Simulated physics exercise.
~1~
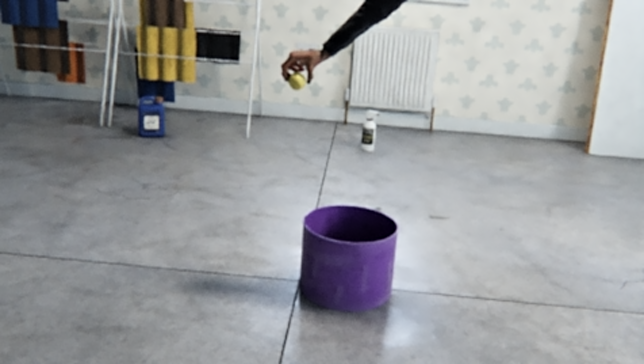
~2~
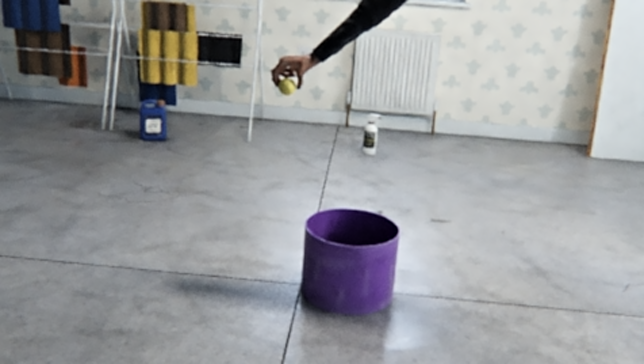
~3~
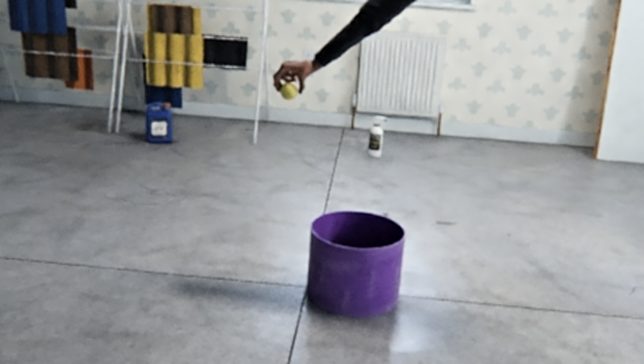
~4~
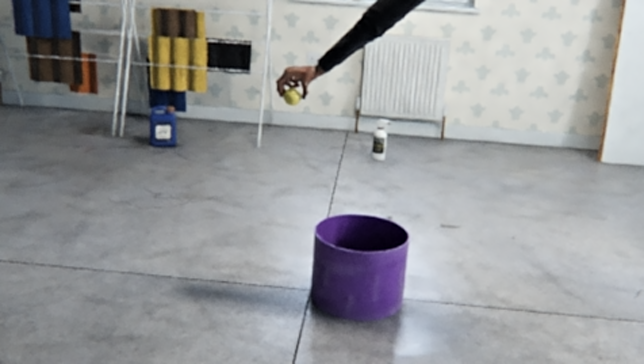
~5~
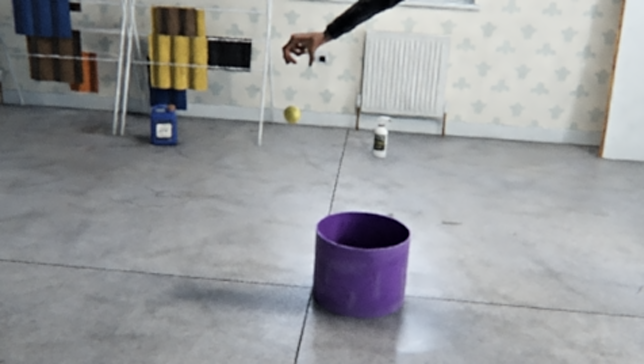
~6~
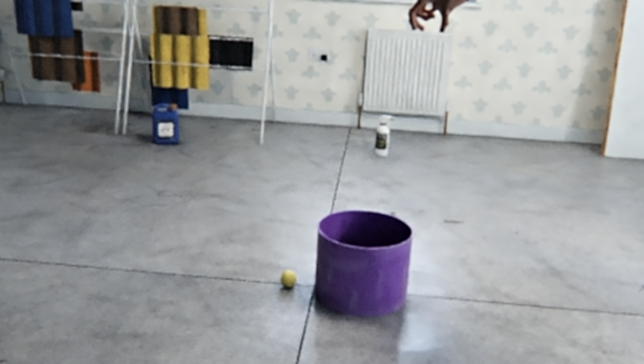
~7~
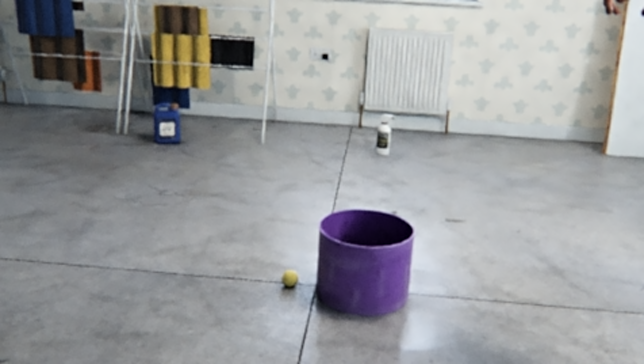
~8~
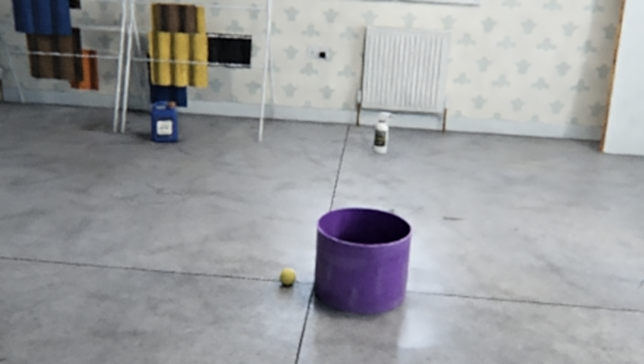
To begin with, a hand reaches in from the upper right, holding a small yellow lemon above and a little to the left of an open purple container on a grey floor. A radiator, a white bottle and a blue jug stand near the patterned wall behind. The hand holds the lemon high for a while, hardly moving. Then the fingers open and the lemon drops, while the arm draws back to the right and leaves. The lemon misses the container and ends up resting on the floor just to its left, outside it.
